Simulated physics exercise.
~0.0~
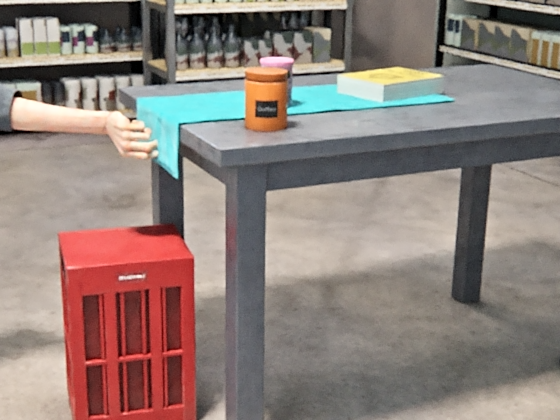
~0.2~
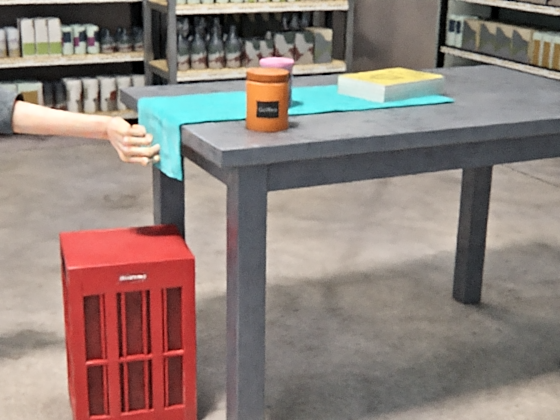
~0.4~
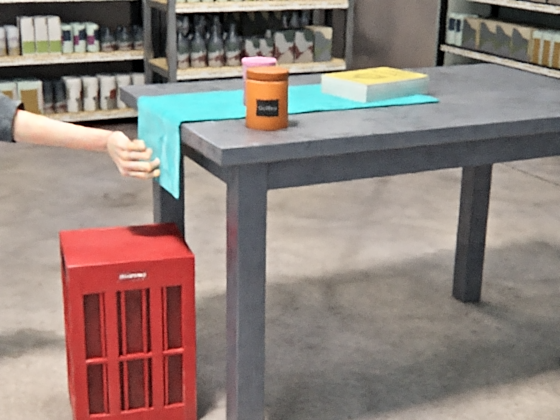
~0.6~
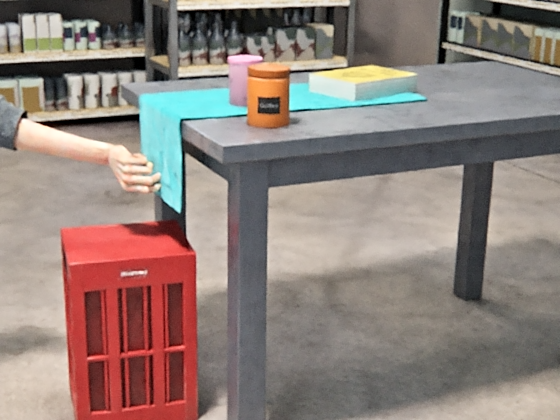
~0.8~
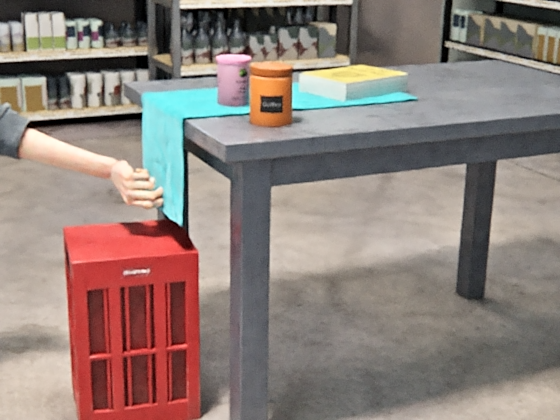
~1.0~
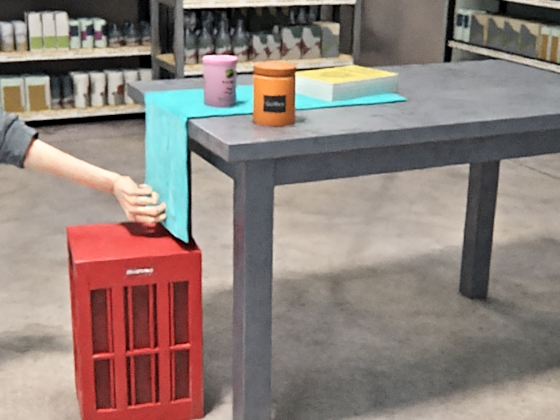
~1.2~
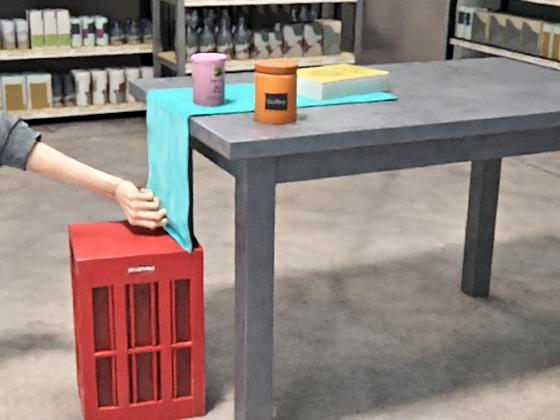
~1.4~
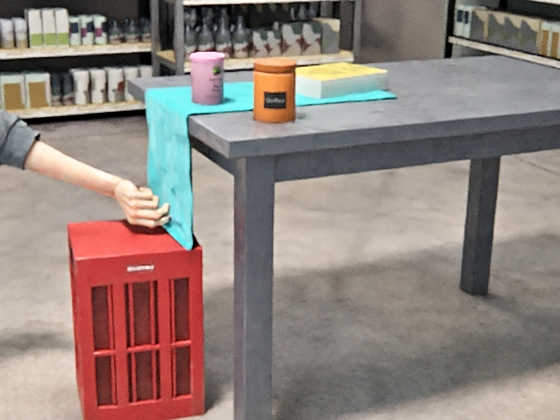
In a room lined with stocked shelves, a hand slowly pulled a turquoise scarf down over a table's edge, carrying a pink tin and yellow book left past a still orange jar, until the hem touched the red crate, everything still on the table.
